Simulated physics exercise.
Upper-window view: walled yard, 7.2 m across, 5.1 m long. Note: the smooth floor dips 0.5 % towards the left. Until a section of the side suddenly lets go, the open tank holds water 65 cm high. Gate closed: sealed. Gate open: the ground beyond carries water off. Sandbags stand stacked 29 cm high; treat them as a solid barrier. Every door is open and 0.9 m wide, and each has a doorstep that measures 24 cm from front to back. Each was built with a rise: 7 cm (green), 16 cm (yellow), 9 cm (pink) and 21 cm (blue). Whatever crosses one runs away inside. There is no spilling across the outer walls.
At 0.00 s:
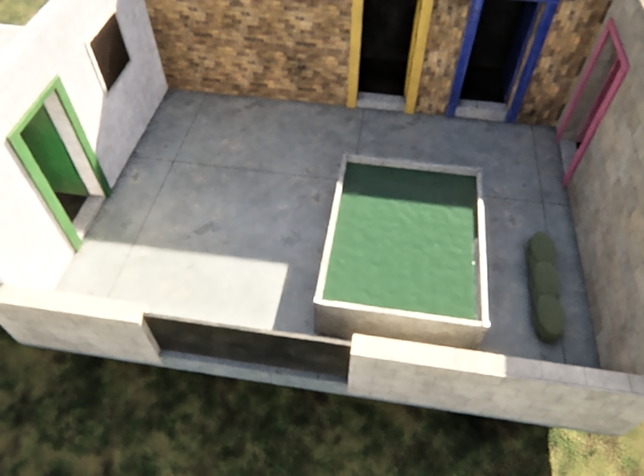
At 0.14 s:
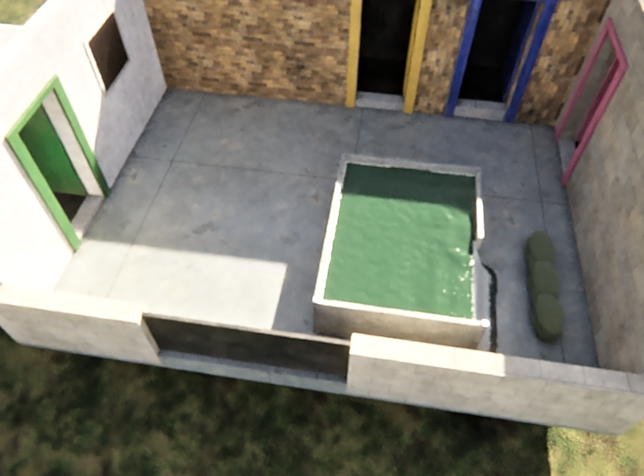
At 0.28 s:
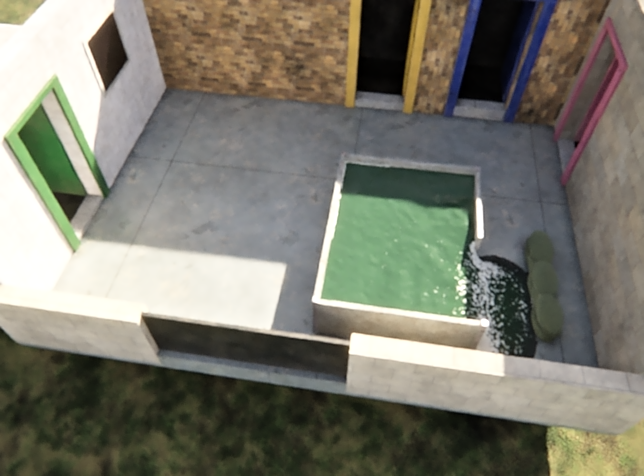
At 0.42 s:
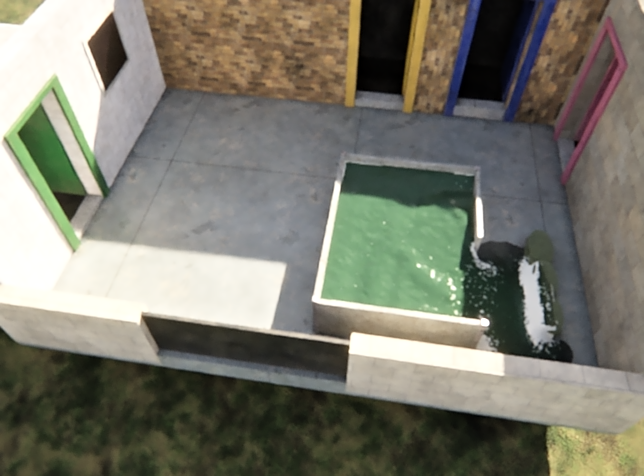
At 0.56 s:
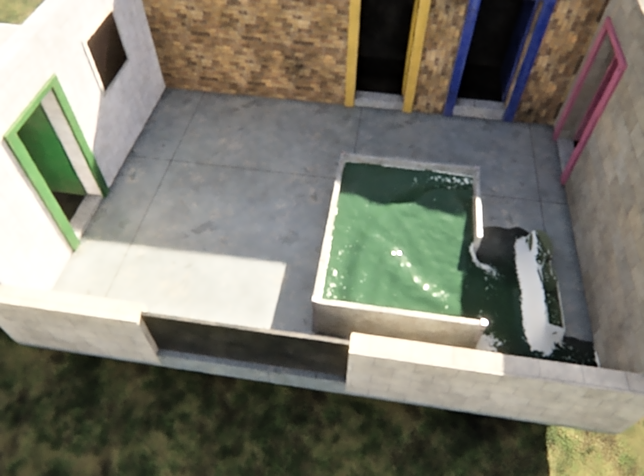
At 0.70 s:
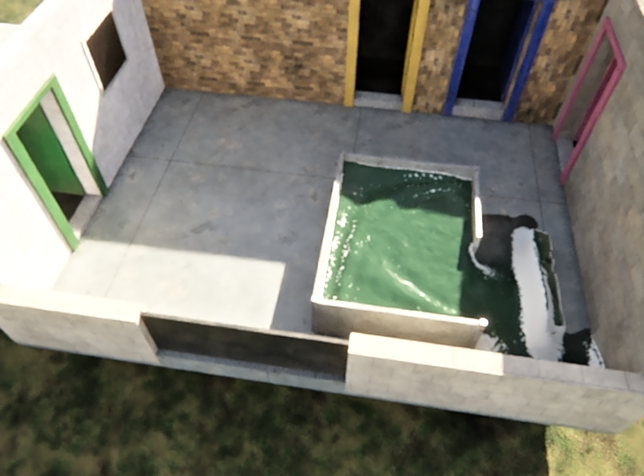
Green water fills an open, pale-walled tank in a grey-floored walled yard, seen from a high window by a camera that stays still. A green door stands at left, yellow and blue doors in the brick wall behind, a pink one at right, and rounded dark-green sandbags beside the tank. Water pours through a gap in the tank's right side, spreads across the floor, reaches the sandbags and churns white around them, while ripples cross the tank.
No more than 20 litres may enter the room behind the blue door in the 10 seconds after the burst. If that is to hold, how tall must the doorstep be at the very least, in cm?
Close to 26 cm is just enough.
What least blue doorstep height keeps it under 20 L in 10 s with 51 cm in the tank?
The step needs to be some 19 cm.
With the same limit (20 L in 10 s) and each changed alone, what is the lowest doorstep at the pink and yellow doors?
Some 16 cm for pink, some 5.5 cm for yellow.
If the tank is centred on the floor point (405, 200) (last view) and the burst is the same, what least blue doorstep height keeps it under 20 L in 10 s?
14.5 cm or thereabouts.
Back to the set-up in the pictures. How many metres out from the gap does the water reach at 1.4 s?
It gets close to 3.2 metres out.
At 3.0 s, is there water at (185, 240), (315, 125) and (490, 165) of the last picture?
First bone-dry, second bone-dry, third wet through.
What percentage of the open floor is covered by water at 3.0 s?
Around 35 per cent of the free floor.
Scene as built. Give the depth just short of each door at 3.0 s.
Door by door, in centimetres - green 0, yellow 5, pink 6, blue 33.
After 1.4 s water covers 20 % of the floor, deepest (59 cm) near (590, 399); it has not reached the blue door.
After 3.0 s water covers 35 % of the floor, deepest (42 cm) near (544, 126); 33 cm at the blue door, 2 litres in over its 21 cm doorstep.
After 10.0 s water covers 95 % of the floor, deepest (13 cm) near (48, 321); 9 cm at the blue door, 52 litres in over its 21 cm doorstep.
At the blue door as built, the water arrived by 1.9 s and peaked near 33 cm at 3.0 s.
With a doorstep of 23 cm, 36 litres would have come in within the 10 s; with 31.5 cm, 6 litres. So under 20 litres takes about 26 cm.
